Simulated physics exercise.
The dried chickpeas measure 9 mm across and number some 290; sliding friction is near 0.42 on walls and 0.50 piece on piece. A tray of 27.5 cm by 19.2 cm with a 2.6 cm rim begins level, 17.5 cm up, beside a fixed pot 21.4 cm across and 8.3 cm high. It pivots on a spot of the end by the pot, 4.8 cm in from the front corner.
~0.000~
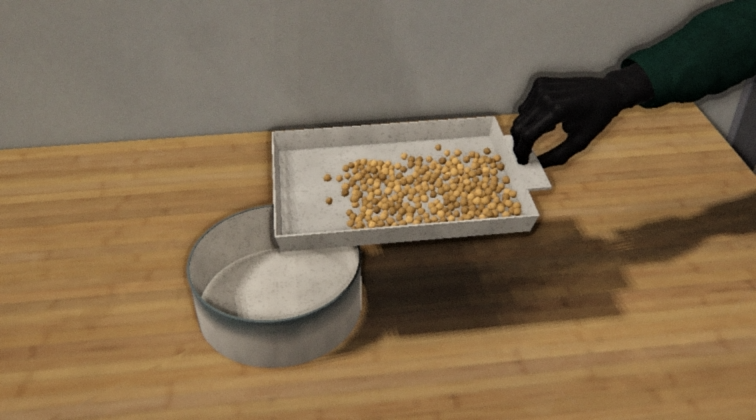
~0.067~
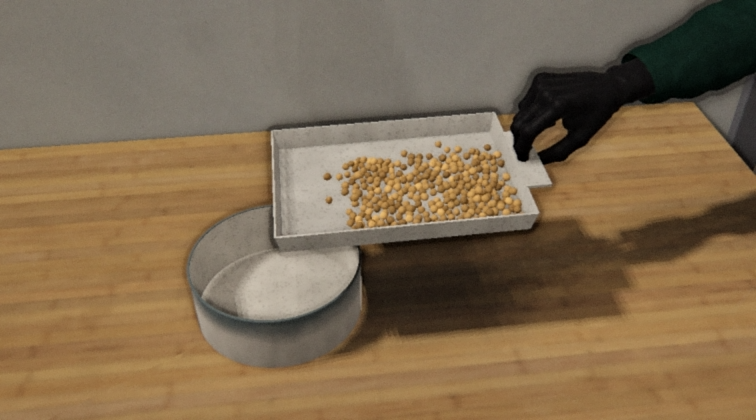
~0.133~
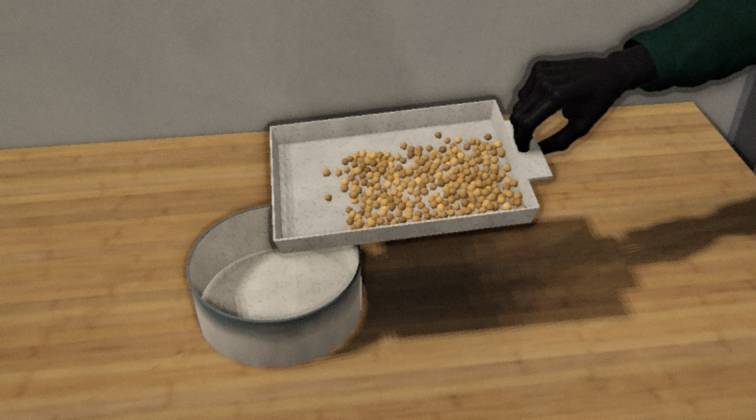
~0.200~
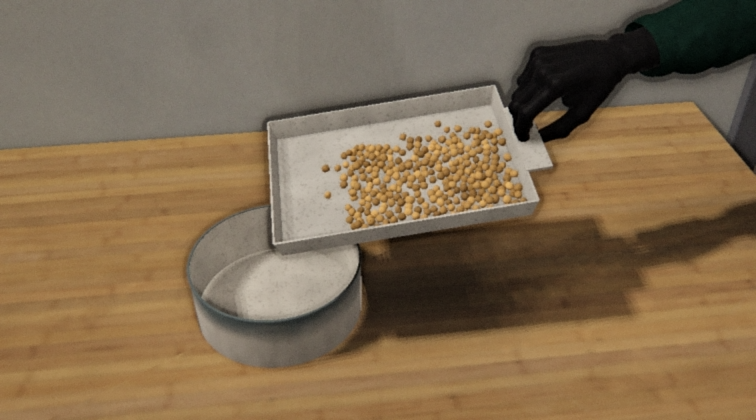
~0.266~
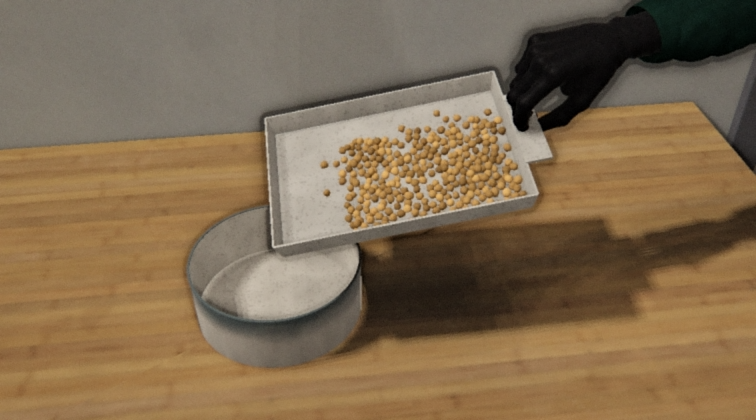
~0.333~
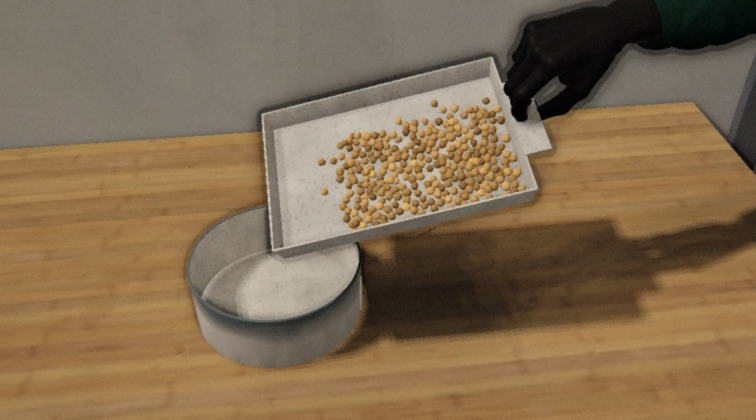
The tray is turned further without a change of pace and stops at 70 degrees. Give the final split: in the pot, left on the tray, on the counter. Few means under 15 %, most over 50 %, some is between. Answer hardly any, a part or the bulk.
Pot hardly any, tray the bulk, counter hardly any.
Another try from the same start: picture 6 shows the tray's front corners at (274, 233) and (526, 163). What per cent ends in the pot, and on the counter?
Pot 5, counter 0.
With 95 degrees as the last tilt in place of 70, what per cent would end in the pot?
Then about 30 per cent.
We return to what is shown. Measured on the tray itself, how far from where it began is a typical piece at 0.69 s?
Some 5 cm.
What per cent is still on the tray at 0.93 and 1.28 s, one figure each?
About 100, 95.
After 0.69 s, tilt 44 degrees; the tray holds 100 %, the pot 0 %.
Then, at 0.93 s, tilt 60 degrees; the tray holds 100 %, the pot 0 %.
Then, at 1.28 s, tilt 70 degrees; the tray holds 95 %, the pot 0 %.
By 2.0 s all is still; pot 0 %, tray 95 %, counter 5 %.
